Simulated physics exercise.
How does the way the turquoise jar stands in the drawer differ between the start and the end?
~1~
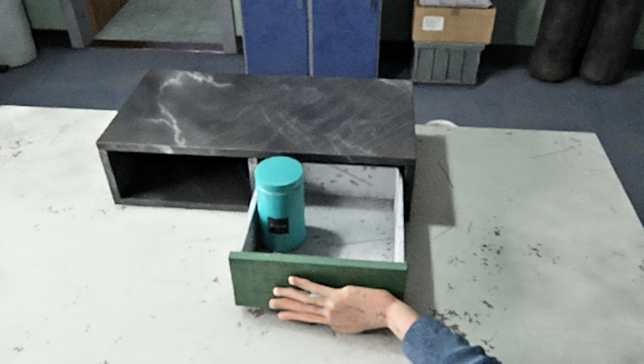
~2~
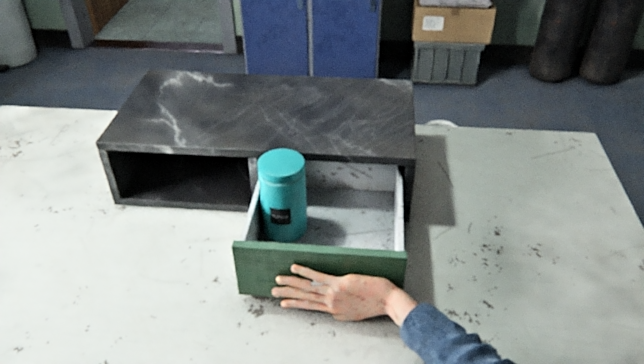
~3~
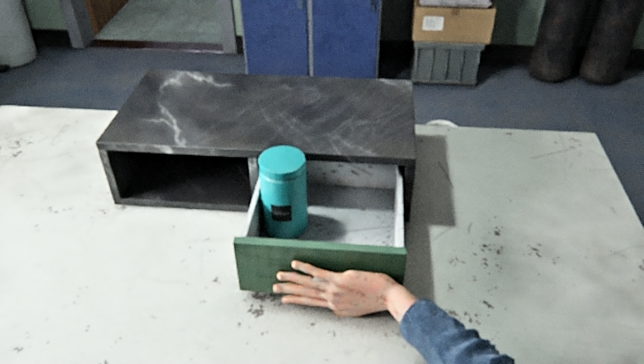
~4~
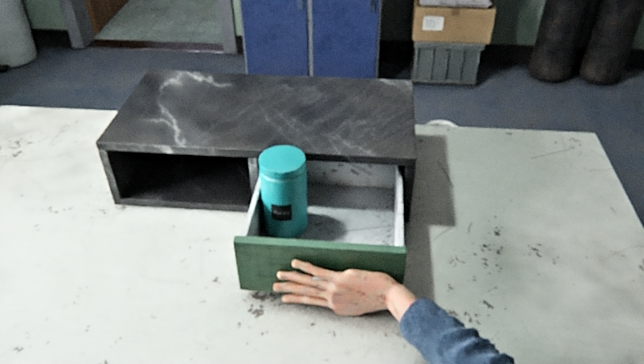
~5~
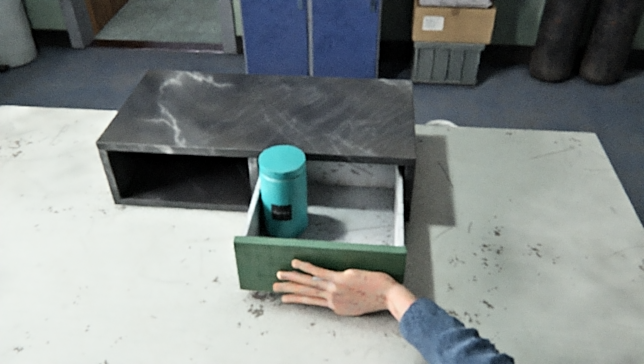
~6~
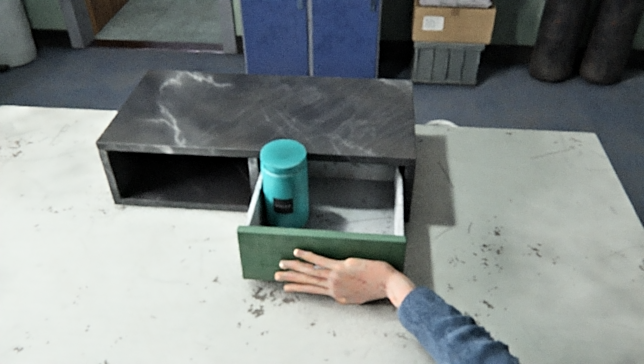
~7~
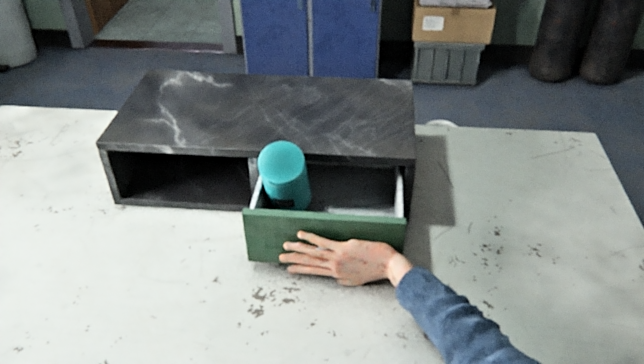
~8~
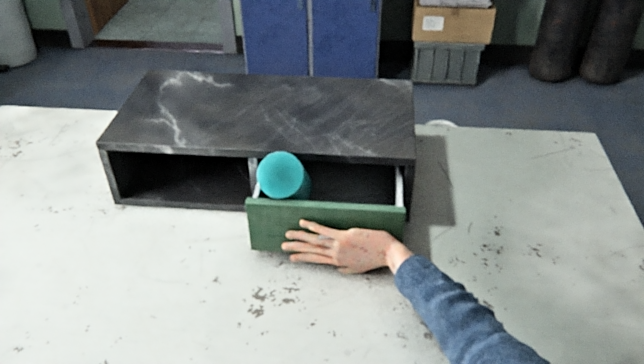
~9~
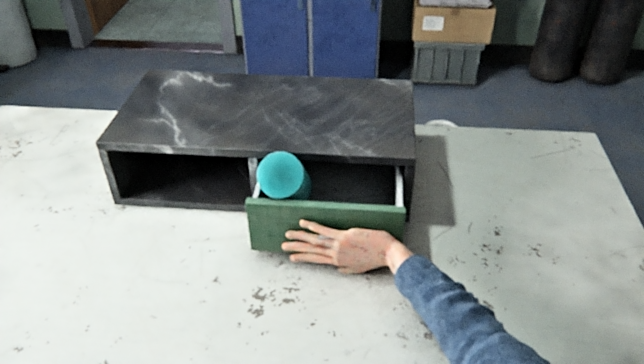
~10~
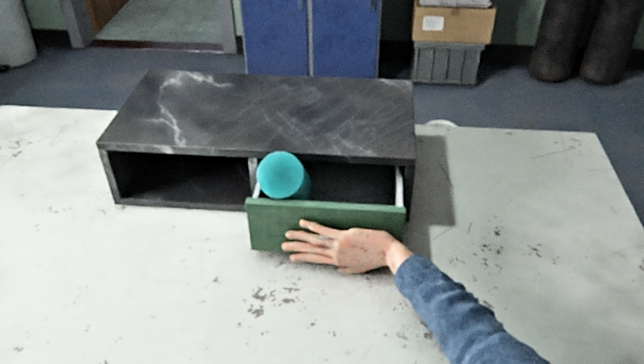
At the start the turquoise jar stands upright in the drawer, and by the end it is leaning toward the drawer front.
